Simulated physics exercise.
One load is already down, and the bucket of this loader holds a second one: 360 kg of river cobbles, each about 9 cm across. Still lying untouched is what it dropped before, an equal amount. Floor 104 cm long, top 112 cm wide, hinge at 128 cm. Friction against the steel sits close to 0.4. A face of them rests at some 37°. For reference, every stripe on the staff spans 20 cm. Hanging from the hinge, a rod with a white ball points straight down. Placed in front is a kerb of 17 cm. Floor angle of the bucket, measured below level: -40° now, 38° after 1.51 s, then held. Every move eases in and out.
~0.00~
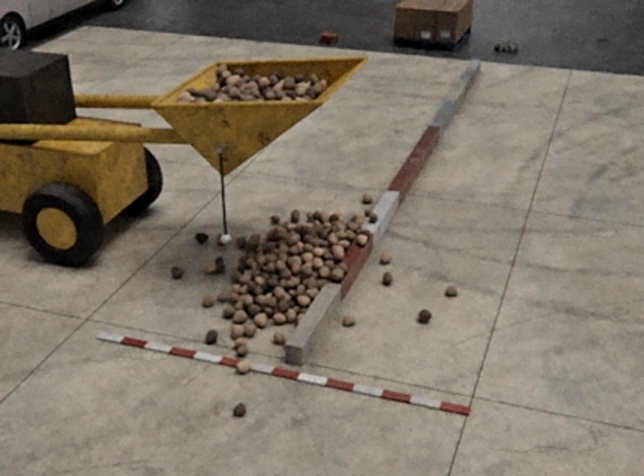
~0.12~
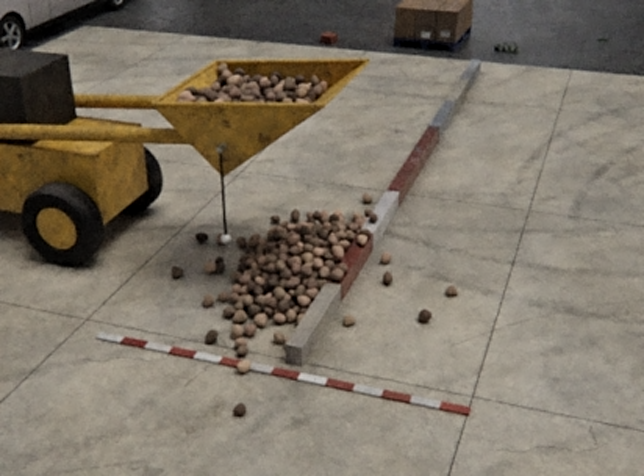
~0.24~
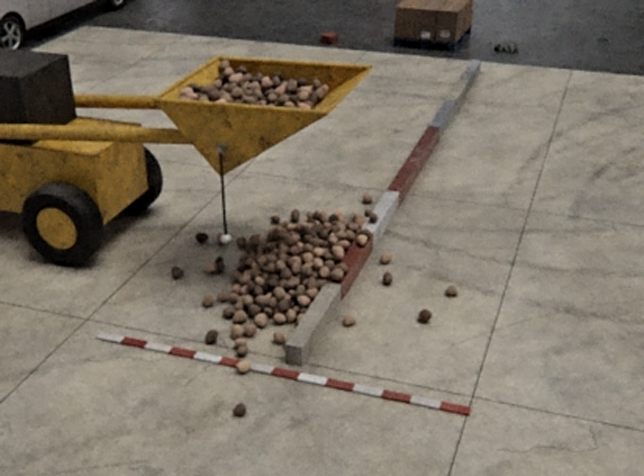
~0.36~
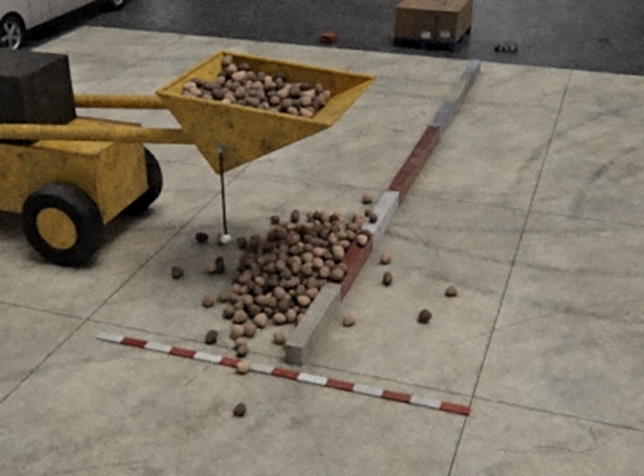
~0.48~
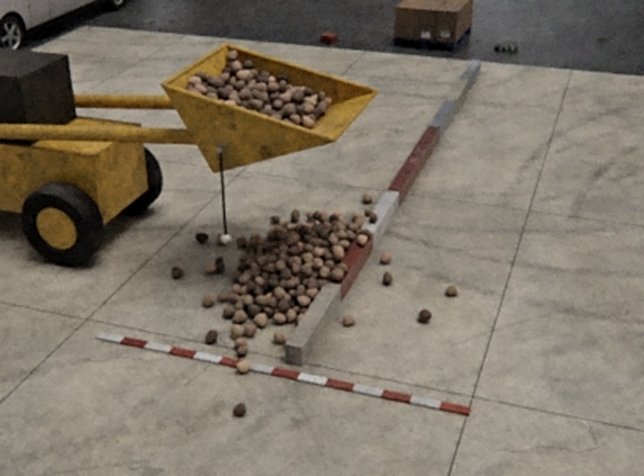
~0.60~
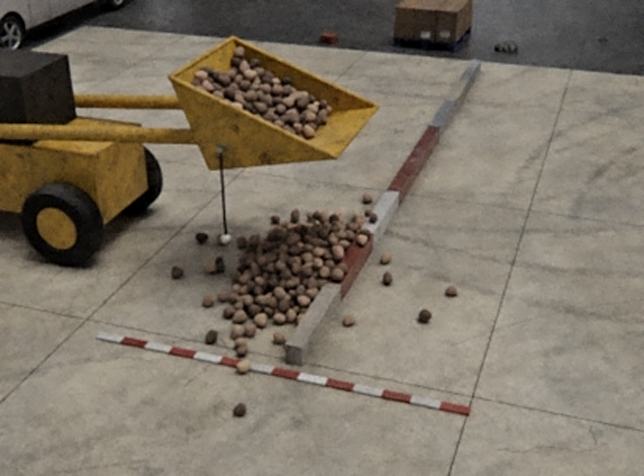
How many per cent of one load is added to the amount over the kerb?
About 90 per cent of a load.
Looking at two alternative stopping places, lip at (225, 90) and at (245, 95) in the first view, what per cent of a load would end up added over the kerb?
Some 0 percent, and then 5 percent.
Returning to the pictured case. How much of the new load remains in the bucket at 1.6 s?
55 %.
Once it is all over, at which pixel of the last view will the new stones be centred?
(404, 280).
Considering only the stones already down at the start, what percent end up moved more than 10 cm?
0 %.
After 1.1 s the floor is at 26°; in per cent of one load, 100 in the bucket, 98 on this side of the kerb, 2 over the kerb; the foremost stones are at (383, 274).
After 1.6 s the floor is at 38°; in per cent of one load, 57 in the bucket, 126 on this side of the kerb, 16 over the kerb; the foremost stones are at (396, 287).
After 2.0 s the floor is at 38°; in per cent of one load, 11 in the bucket, 124 on this side of the kerb, 65 over the kerb; the foremost stones are at (460, 280).
After 4.7 s the floor is at 38°; in per cent of one load, 0 in the bucket, 109 on this side of the kerb, 91 over the kerb; the foremost stones are at (610, 288). Net gain over the kerb, 90.
